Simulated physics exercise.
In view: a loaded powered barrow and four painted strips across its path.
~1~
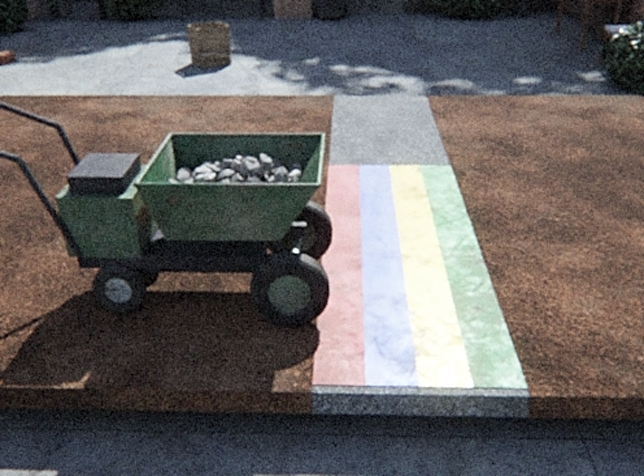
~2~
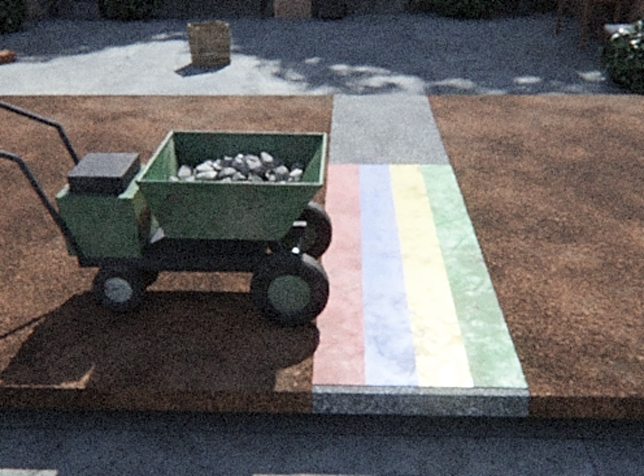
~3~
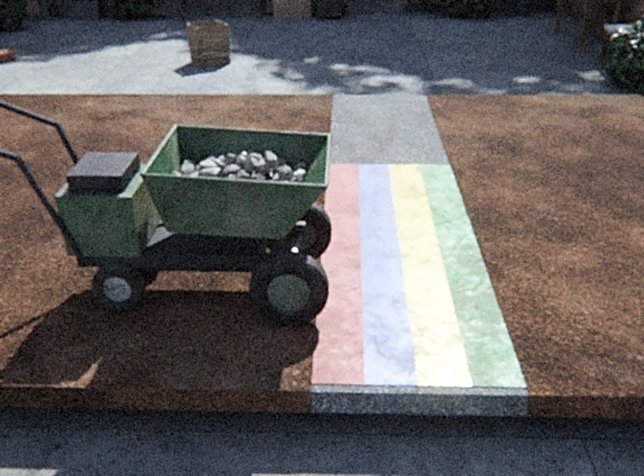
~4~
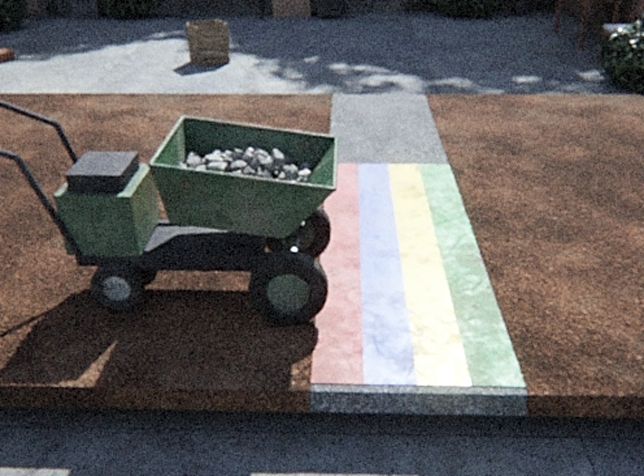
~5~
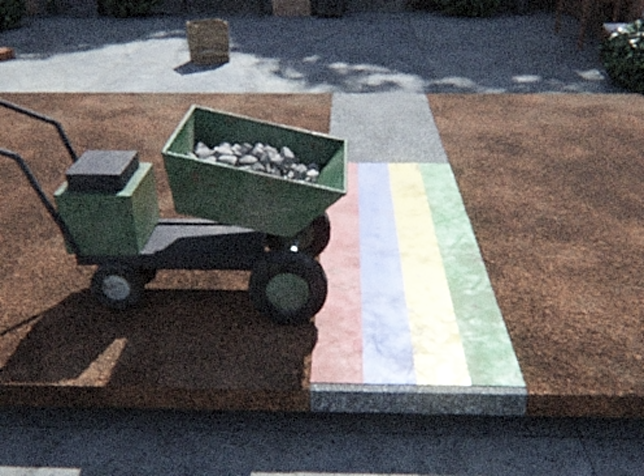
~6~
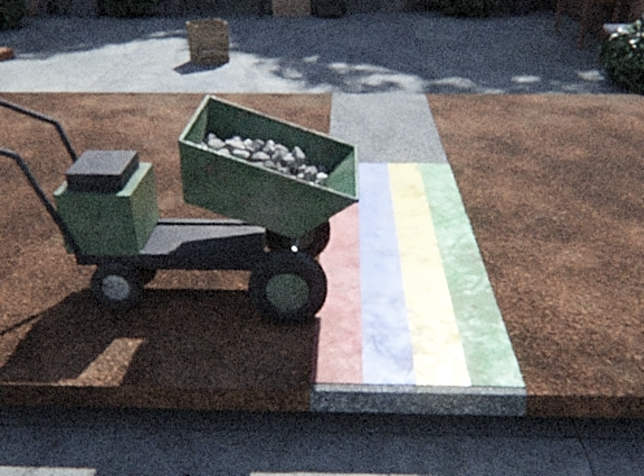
A green powered barrow with black wheels and handles stands at the left of a sunlit brown bed, seen from slightly above and side-on by a still camera. Grey broken stones fill its skip, and red, blue, yellow and green painted strips lie to its right. The skip starts level, then its left end lifts steadily and its lip leans right and down over the red strip.
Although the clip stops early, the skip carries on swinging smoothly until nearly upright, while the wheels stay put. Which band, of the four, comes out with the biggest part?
The yellow band comes out ahead.
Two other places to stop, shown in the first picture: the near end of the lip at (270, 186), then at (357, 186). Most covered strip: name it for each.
Place 1 - that blue strip; place 2 - the strip in green.
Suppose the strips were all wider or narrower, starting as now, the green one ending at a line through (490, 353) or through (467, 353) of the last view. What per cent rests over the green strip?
About 30 per cent first, then about 30 per cent.
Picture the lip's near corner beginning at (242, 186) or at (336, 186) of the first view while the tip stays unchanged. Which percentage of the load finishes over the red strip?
About 30 percent the first time, about 0 percent the second.
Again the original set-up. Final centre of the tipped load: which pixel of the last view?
I'd put the middle somewhere around (442, 287).
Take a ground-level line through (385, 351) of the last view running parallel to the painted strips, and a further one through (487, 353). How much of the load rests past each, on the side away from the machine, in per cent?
Roughly 80 and 20 percent.
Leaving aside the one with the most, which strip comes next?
Runner-up - green.
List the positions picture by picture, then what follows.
In the first picture, lip of the skip at (318, 186), level; top of the load at (238, 181), broken stones; red strip at (340, 348); blue strip at (390, 349); yellow strip at (439, 350); green strip at (489, 350).
In the second picture, lip of the skip at (320, 186), level; top of the load at (239, 180).
In the third picture, lip of the skip at (326, 187), tipped barely; top of the load at (232, 179).
In the fourth picture, lip of the skip at (334, 190), tipped a little; top of the load at (228, 167).
In the fifth picture, lip of the skip at (345, 194), tipped a little; top of the load at (237, 161).
In the sixth picture, lip of the skip at (357, 201), tipped clearly; top of the load at (237, 149); red strip at (338, 346); blue strip at (387, 347); yellow strip at (437, 348); green strip at (487, 349).
Soon, skip tipped steeply; all in the skip.
A while on, skip tipped steeply; nearly all in the skip; a small part over the yellow strip.
Towards the end, skip tipped right over; about half in the skip; about a quarter over the yellow strip; about a quarter over the green strip; a small part off the paint.
Finally, skip tipped right over; about a quarter in the skip; none over the red strip; a small part over the blue strip; about a third over the yellow strip; about a quarter over the green strip; a small part off the paint.
